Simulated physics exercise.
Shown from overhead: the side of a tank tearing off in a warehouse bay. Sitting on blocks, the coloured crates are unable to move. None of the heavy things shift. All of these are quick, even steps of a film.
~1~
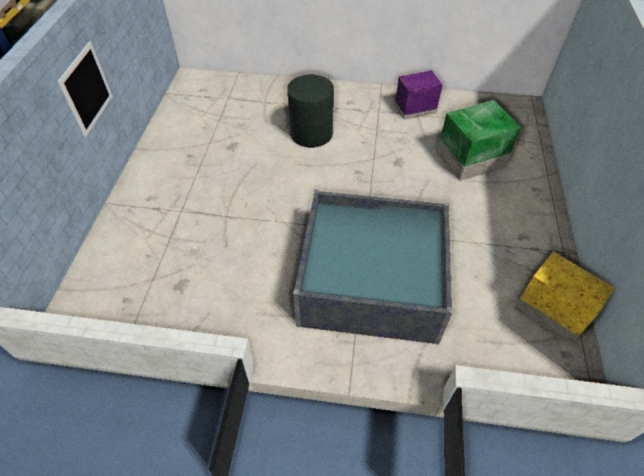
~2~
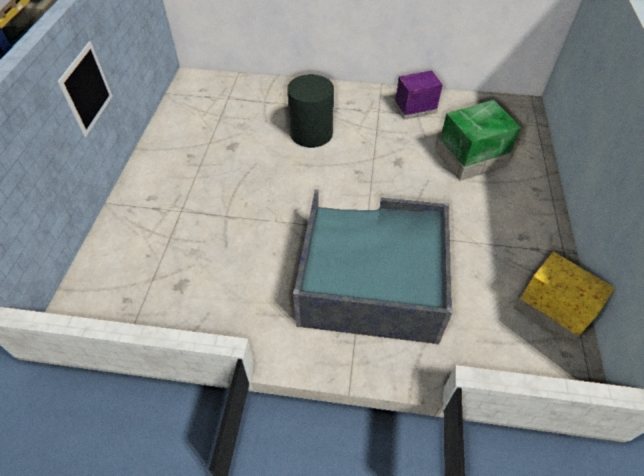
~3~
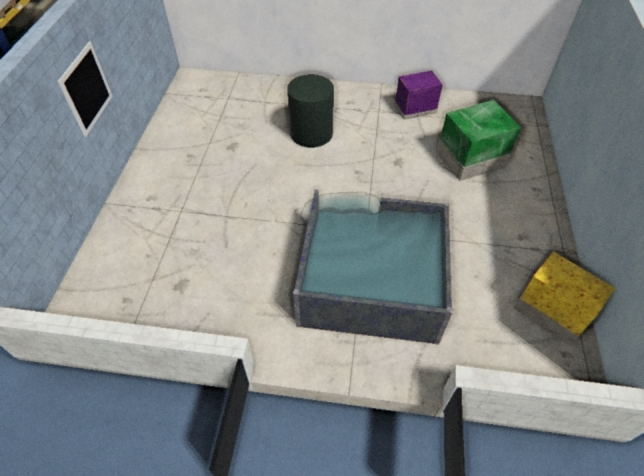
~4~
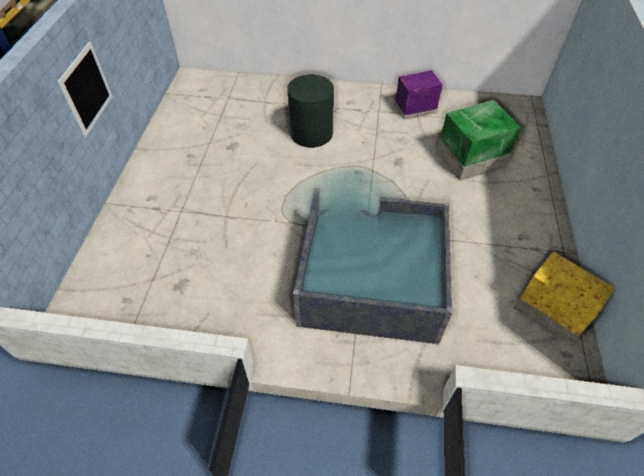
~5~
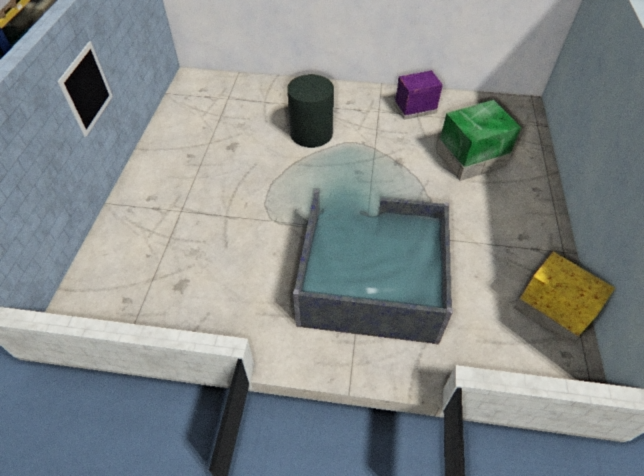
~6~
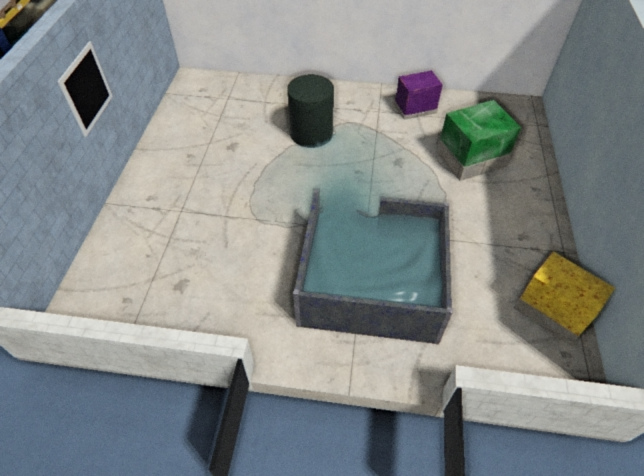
To begin with, a square tank of still water sits on the pale floor of a walled bay, near a dark cylinder and purple, green and yellow crates. Part of its far side disappears, then water pours out through the gap and fans across the floor toward the cylinder.
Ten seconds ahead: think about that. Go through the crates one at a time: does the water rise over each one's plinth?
Outcome: The yellow crate has no water on it afterwards; the purple crate has water on it afterwards; the green crate has no water on it afterwards.
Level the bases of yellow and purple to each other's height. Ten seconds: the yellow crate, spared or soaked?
The yellow is overtopped.
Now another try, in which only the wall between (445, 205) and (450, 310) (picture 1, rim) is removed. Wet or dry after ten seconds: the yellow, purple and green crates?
Then the yellow crate gets flooded, the purple crate gets flooded and the green crate is untouched.
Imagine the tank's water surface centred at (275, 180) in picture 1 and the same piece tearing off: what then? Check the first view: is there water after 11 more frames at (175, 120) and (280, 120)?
The first spot is wetted, while the second is wetted.
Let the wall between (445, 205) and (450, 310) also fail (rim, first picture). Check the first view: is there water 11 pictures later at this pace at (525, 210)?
I reckon it ends up drenched.
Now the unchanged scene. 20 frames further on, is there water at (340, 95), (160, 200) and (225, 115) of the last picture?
In turn: Wet, not flooded, flooded.
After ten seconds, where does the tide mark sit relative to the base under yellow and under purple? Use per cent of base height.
Roughly 50 and 240 per cent respectively.
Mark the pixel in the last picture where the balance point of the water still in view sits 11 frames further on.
The water's centre sits above (353, 195).
A moment on, water covers 25 % of the floor; the yellow crate not reached, the purple crate water round its plinth, the green crate water round its plinth.
Next, water covers 40 % of the floor; the yellow crate not reached, the purple crate water round its plinth, the green crate water round its plinth.
Then, water covers 50 % of the floor; the yellow crate not reached, the purple crate water round its plinth, the green crate water round its plinth.
Later, water covers 70 % of the floor; the yellow crate water round its plinth, the purple crate water round its plinth, the green crate water round its plinth.
In the end, water covers 100 % of the floor; the yellow crate stayed above the water, the purple crate was topped, the green crate stayed above the water.
